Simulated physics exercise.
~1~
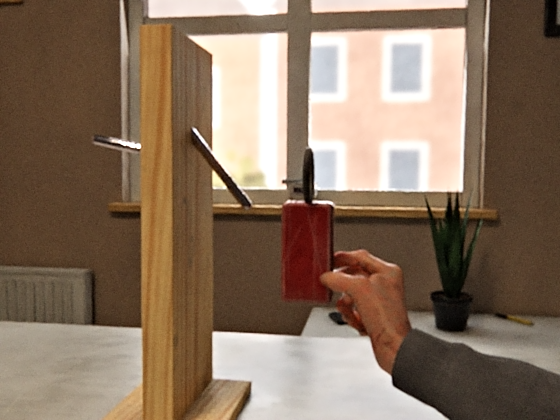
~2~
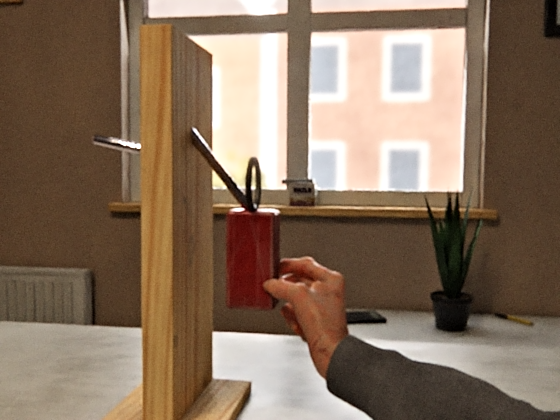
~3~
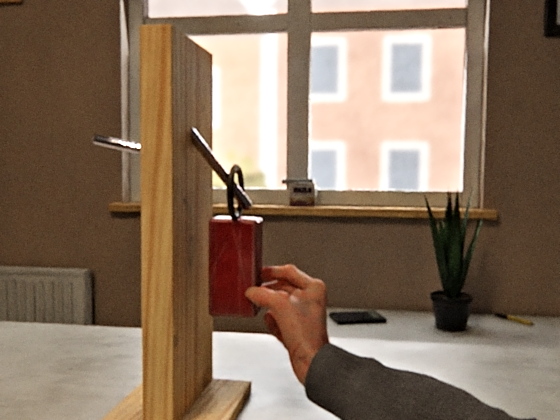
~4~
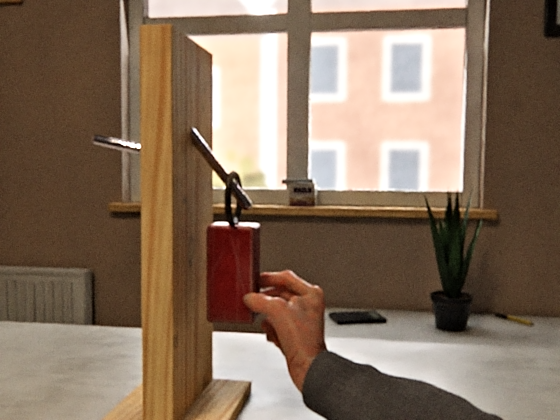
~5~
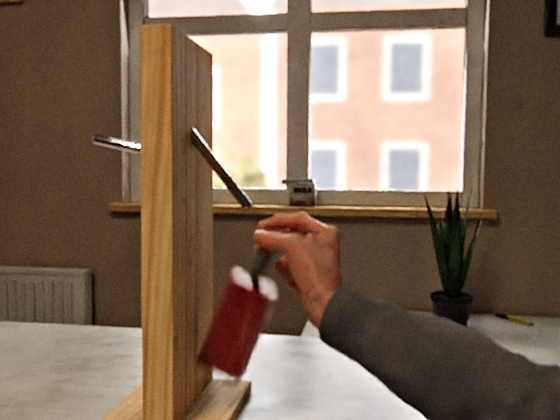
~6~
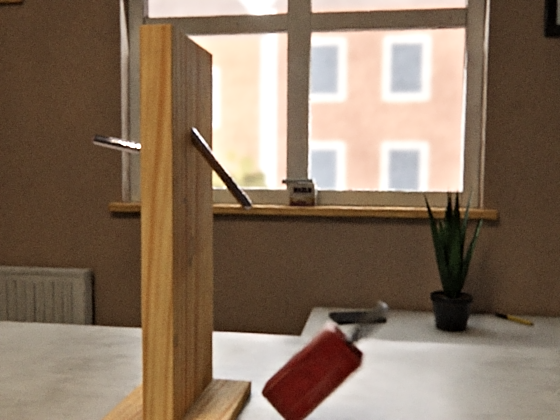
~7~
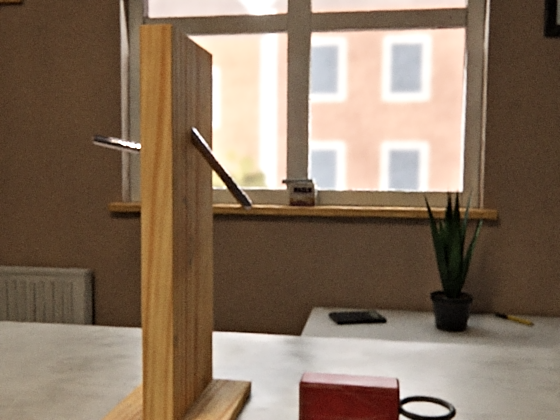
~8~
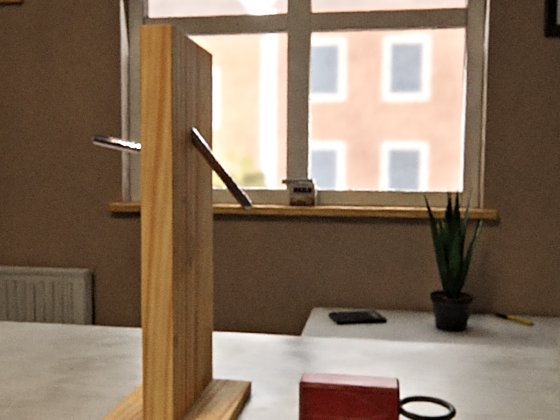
Red pouch with a ring held by a hand to a slanted peg on a wooden stand, then slipping off and tumbling onto the table.
